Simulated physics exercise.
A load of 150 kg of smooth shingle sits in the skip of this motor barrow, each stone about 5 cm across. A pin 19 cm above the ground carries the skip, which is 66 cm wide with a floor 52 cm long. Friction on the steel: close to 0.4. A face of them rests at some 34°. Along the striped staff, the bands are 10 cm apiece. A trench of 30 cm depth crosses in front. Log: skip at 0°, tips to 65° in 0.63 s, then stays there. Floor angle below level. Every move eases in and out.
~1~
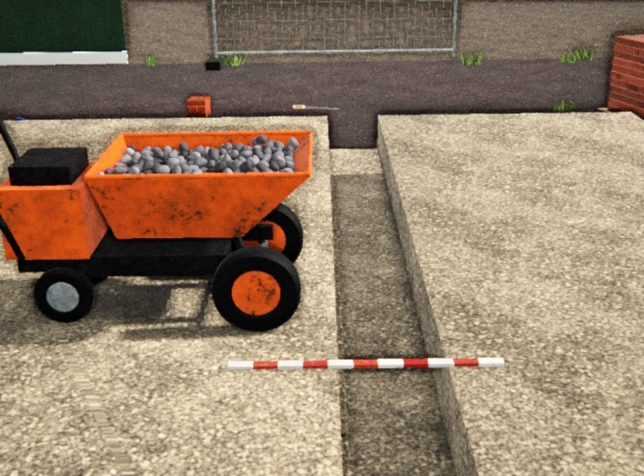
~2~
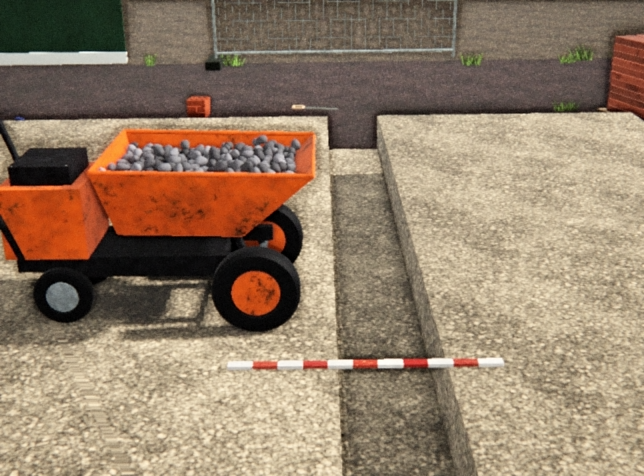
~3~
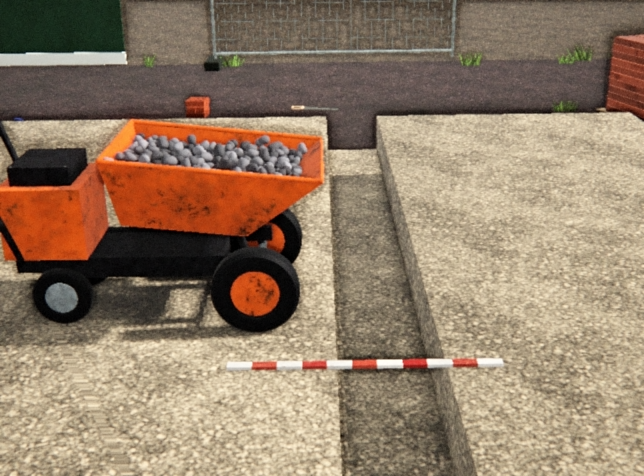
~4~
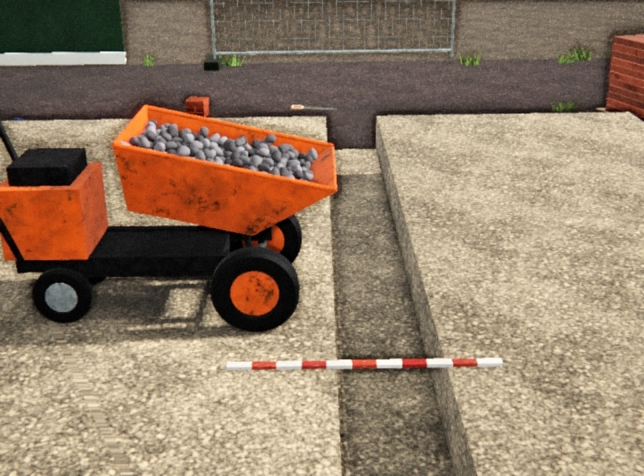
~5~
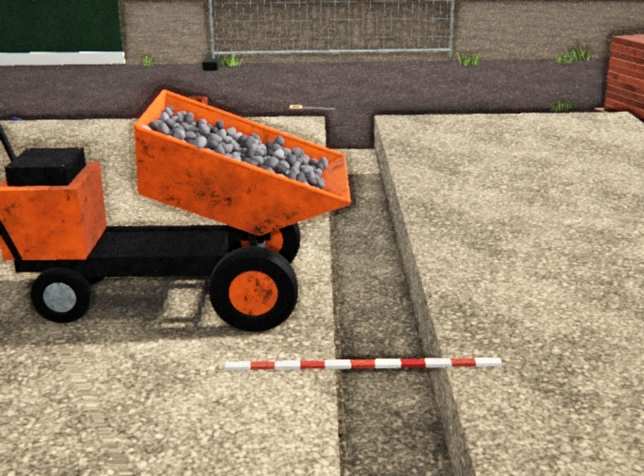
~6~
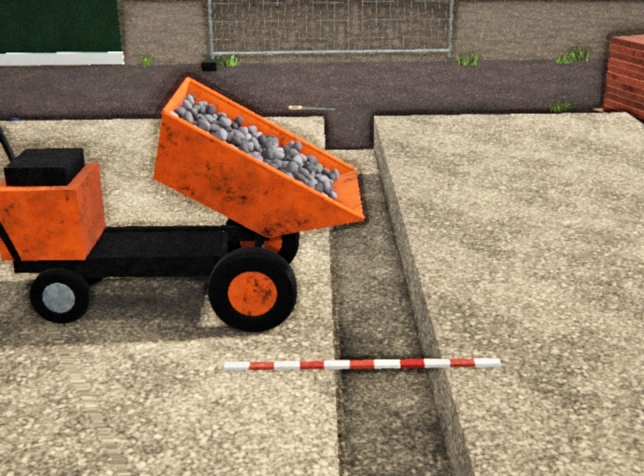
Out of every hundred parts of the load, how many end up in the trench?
Close to 40 in a hundred.
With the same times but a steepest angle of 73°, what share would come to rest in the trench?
Near 50 per cent then.
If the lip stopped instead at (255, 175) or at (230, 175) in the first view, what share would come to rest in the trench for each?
The first start gives about 90 per cent, the second about 100.
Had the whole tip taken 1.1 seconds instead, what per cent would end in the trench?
Then roughly 50 percent.
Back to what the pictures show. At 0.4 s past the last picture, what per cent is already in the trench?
Close to 15 per cent at that time.
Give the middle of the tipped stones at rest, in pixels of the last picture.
Roughly (457, 293), I'd say.
Then, 0.2 s after the last picture the floor is at 55°, 100 % in the skip; the foremost stones are at (370, 230).
Then, 0.4 s after the last picture the floor is at 65°, 72 % in the skip, 15 % in the trench, 13 % past the trench; the foremost stones are at (456, 285).
Then, 0.8 s after the last picture the floor is at 65°, 15 % in the skip, 28 % in the trench, 58 % past the trench; the foremost stones are at (624, 291).
Then, 2.7 s after the last picture the floor is at 65°, 0 % in the skip, 40 % in the trench, 60 % past the trench; the foremost stones are past the picture's edge.
